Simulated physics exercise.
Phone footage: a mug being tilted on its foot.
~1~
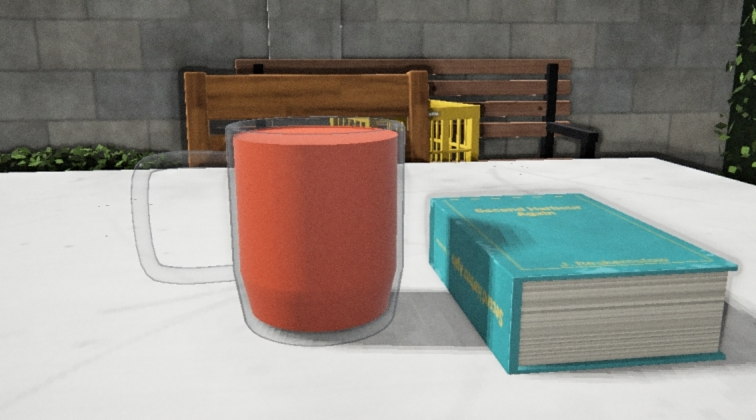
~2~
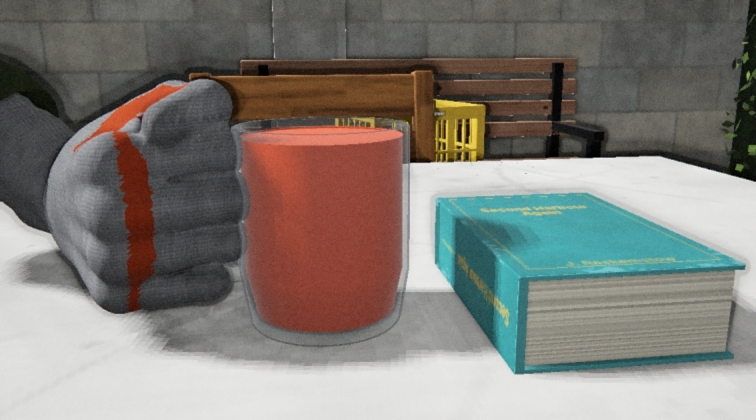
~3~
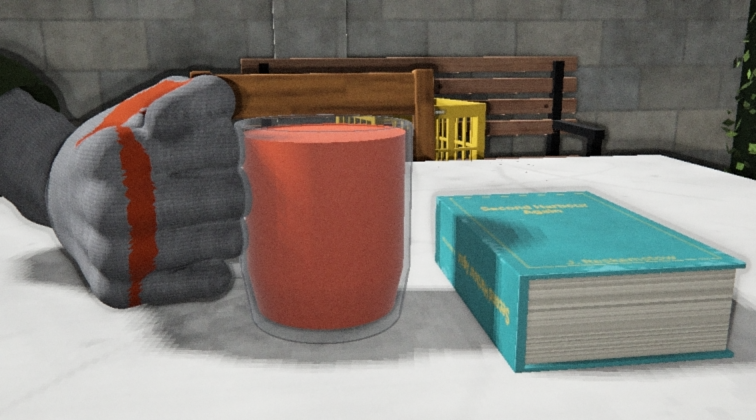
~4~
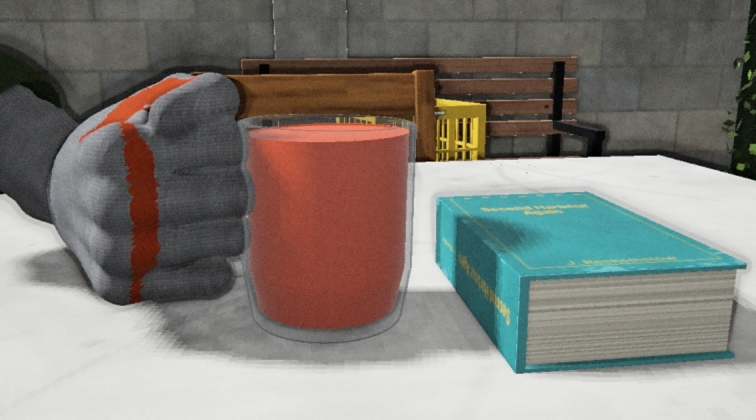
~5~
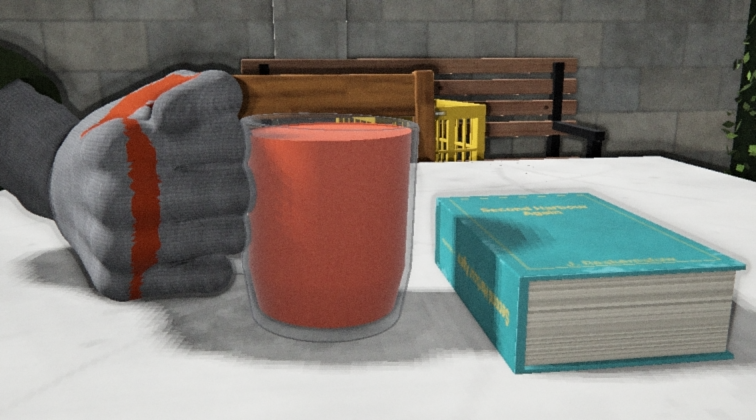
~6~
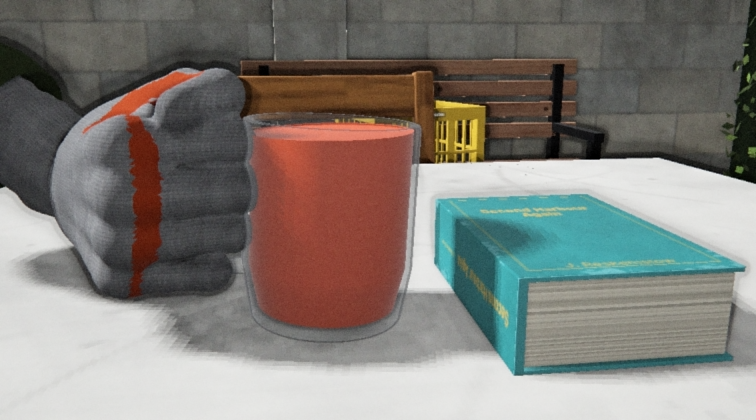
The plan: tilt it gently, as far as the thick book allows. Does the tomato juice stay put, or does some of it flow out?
A mess.
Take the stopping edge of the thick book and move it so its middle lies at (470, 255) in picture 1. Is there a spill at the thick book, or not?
Verdict: Wets the top.
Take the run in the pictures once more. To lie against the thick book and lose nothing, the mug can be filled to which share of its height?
I'd say something like 75 in a hundred.
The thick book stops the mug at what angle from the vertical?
It ends up leaning about 35° from upright.
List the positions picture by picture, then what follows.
It stands upright; mug (318, 217) nearly full, in the first picture.
A hand takes hold; mug nearly full, surface at (321, 138); thick book (559, 263), in the second picture.
Tipping on its foot; mug (326, 214) nearly full, in the third picture.
The top moves towards the thick book; mug nearly full, surface at (329, 135); thick book (560, 262), in the fourth picture.
On the way over; mug (328, 212) nearly full, in the fifth picture.
It is leaning; mug nearly full, surface at (332, 134); thick book (558, 265), in the sixth picture.
Shortly, the mug leans by about 15°; it has lost some; nearly all of the tomato juice is inside.
Then, the mug leans by about 30°; it has lost some; about three quarters of the tomato juice is inside.
At the finish, the mug leans by about 35°, against the thick book; it has lost some; about three quarters of the tomato juice is inside.
